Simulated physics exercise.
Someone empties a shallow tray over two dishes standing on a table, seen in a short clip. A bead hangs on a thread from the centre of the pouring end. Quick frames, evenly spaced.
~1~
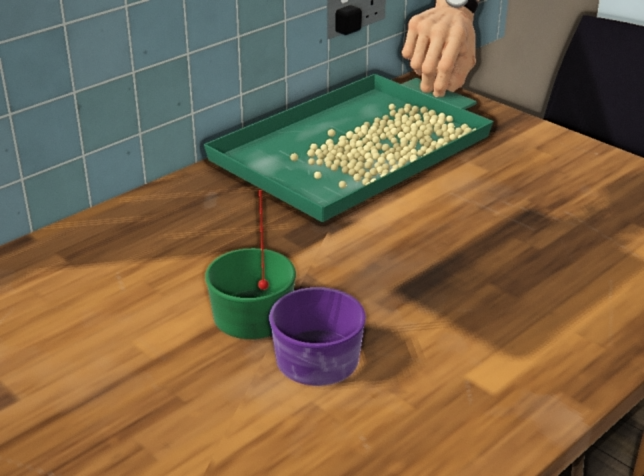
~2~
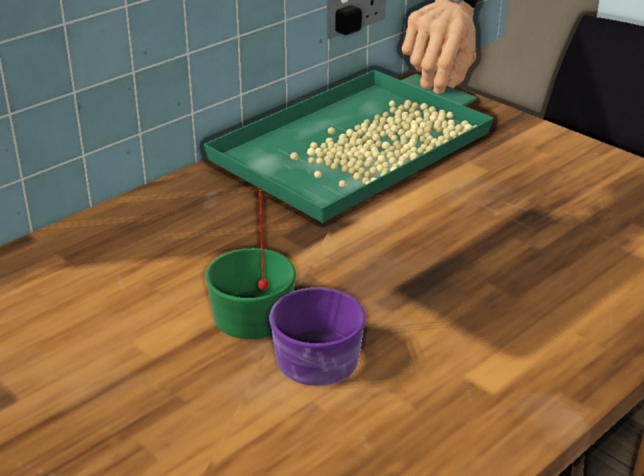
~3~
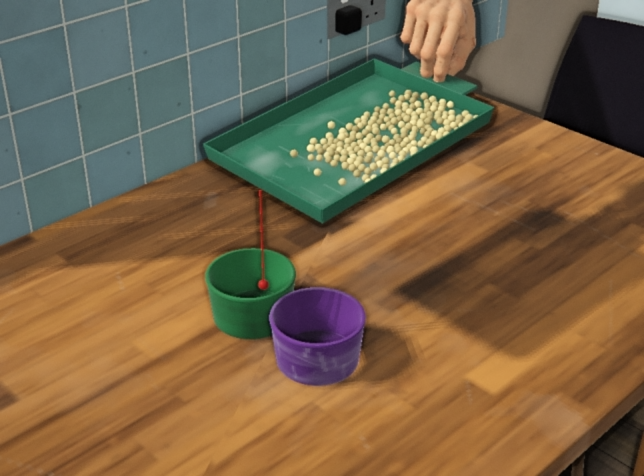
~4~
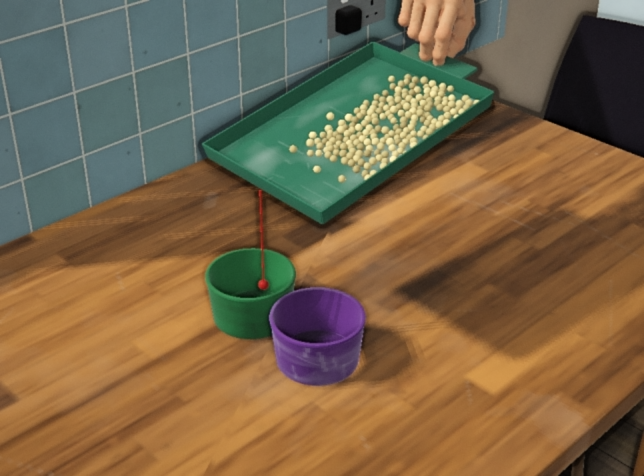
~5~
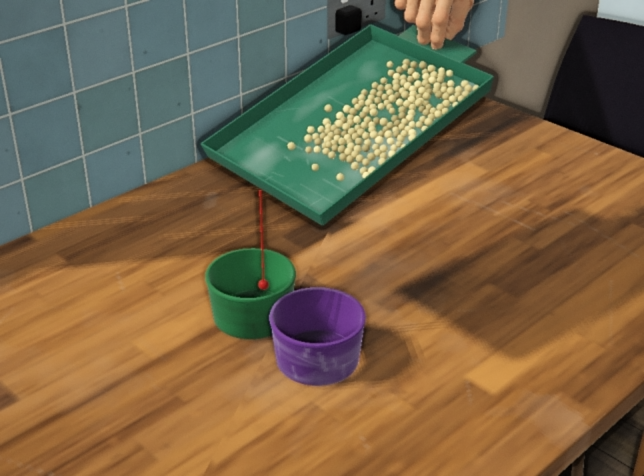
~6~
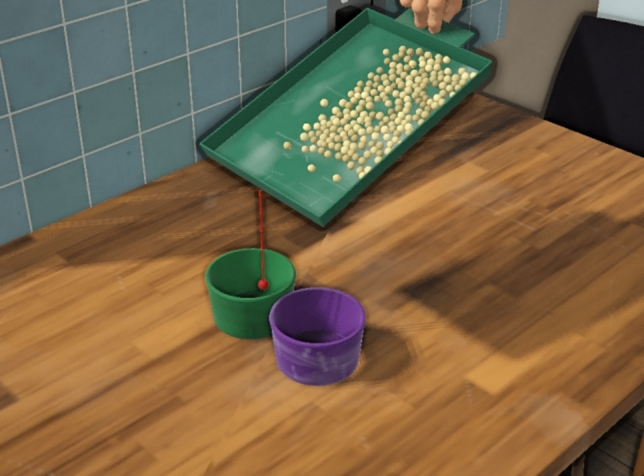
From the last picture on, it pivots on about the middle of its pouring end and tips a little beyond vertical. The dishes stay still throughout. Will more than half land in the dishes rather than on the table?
No.
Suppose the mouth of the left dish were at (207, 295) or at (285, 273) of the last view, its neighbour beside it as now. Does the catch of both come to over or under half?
At place one the greater share; at place two a lesser share.
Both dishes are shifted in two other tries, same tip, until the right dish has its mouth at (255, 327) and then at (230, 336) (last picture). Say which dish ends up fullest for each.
The one at right, then the one at right.
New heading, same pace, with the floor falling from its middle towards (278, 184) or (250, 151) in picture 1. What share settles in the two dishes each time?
About 0 %, then 60 %.
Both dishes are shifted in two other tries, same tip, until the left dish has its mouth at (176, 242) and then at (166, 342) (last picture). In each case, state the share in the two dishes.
About 0 and 10 per cent respectively.
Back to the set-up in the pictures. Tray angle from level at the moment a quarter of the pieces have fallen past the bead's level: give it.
At some 70 degrees.
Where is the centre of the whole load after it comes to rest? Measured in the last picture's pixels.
Around (236, 409), give or take.
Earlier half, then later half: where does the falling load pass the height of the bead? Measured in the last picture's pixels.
First around (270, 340), afterwards around (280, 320).
Shortly afterwards, tray tipped steeply; near two thirds on the tray; a little outside both; near a quarter in the air.
Next, tray tipped past a quarter turn; near half on the tray; only a few in the right dish; near a third outside both; a little in the air.
Some moments later, tray tipped past a quarter turn; a little in the right dish; the bulk outside both.
In the end, tray tipped past a quarter turn; a little in the right dish; none at all in the left dish; the bulk outside both.
